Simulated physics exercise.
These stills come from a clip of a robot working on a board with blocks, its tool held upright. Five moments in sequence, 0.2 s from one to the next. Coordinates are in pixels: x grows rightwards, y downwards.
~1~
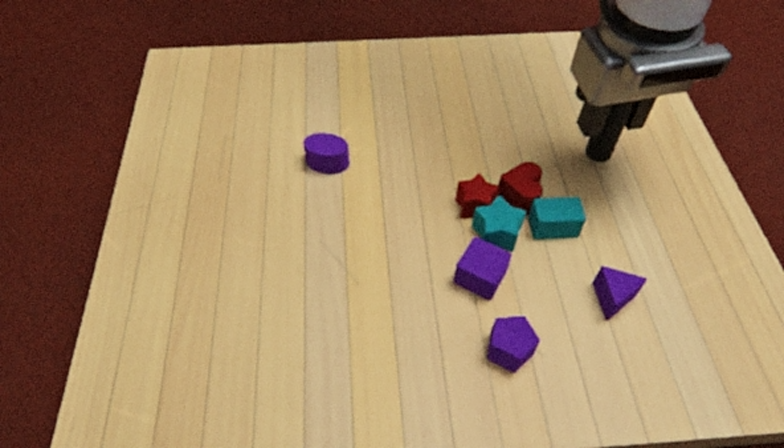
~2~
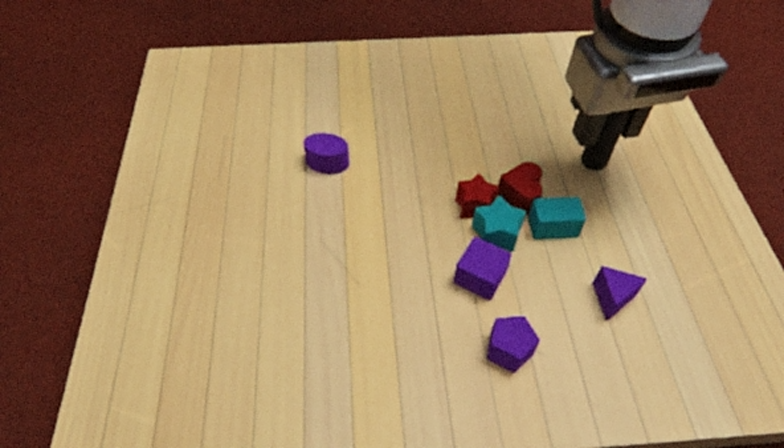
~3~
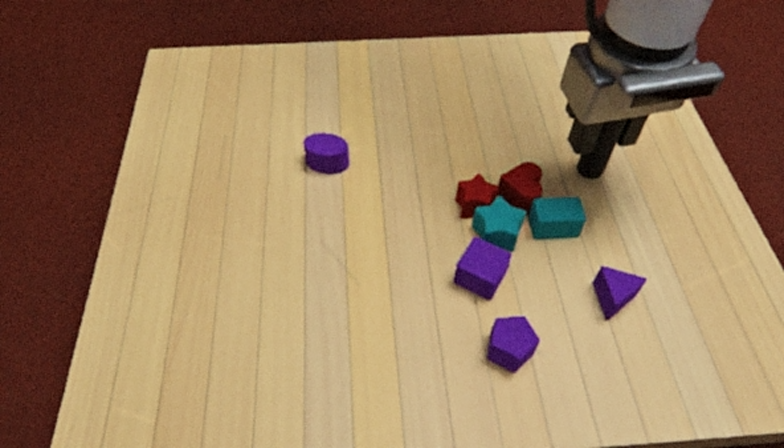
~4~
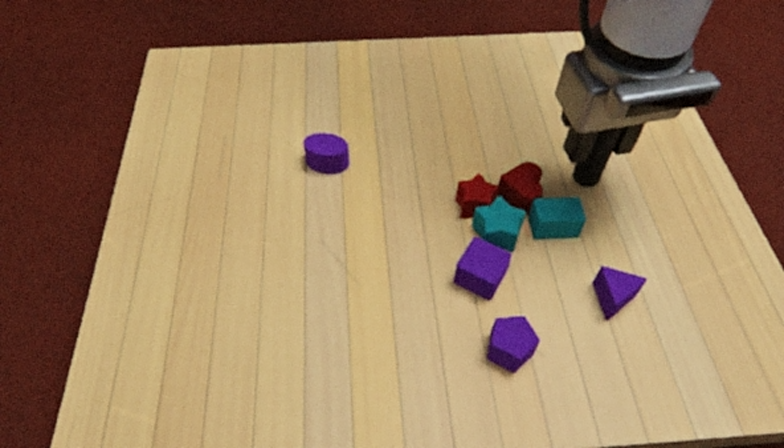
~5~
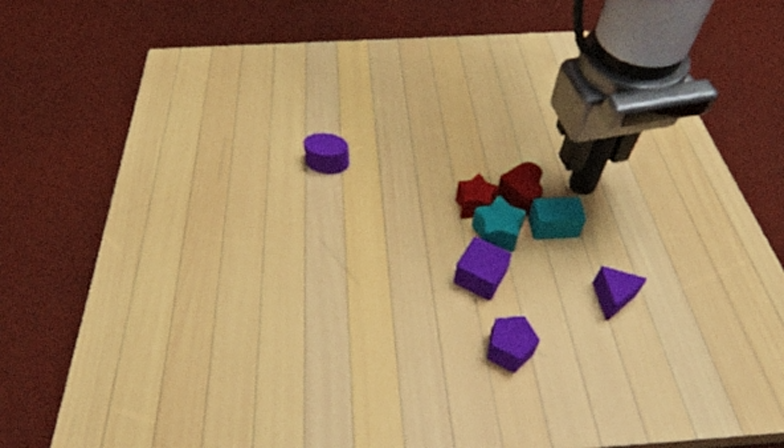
The video shows a robot arm above a wooden board scattered with purple, red and turquoise blocks. The arm's dark tip moves slowly down and slightly left, nearing the turquoise rectangular block, while all the blocks stay still.
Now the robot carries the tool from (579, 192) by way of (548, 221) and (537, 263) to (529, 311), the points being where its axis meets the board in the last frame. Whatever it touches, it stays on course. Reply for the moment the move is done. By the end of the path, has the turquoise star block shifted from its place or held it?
It is still on its spot.
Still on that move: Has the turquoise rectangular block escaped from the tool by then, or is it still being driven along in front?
Most likely the turquoise rectangular block stays ahead.
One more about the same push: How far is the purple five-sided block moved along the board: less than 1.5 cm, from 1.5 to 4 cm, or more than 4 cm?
Range: 1.5 to 4 cm.
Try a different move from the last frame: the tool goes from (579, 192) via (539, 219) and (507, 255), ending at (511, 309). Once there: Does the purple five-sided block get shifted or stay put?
That block stands still.
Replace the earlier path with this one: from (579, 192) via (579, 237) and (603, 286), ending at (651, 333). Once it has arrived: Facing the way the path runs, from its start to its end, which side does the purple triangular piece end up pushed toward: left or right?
The purple triangular piece goes left.
The first path, step by step. One third of the way, tool (550, 215); turquoise rectangular block (554, 227).
Two thirds of the way, tool (539, 258); turquoise rectangular block (543, 273).
At the end, tool (531, 305); turquoise star block unmoved; purple five-sided block (507, 356), turned 15° clockwise; turquoise rectangular block (533, 324), turned 15° clockwise.
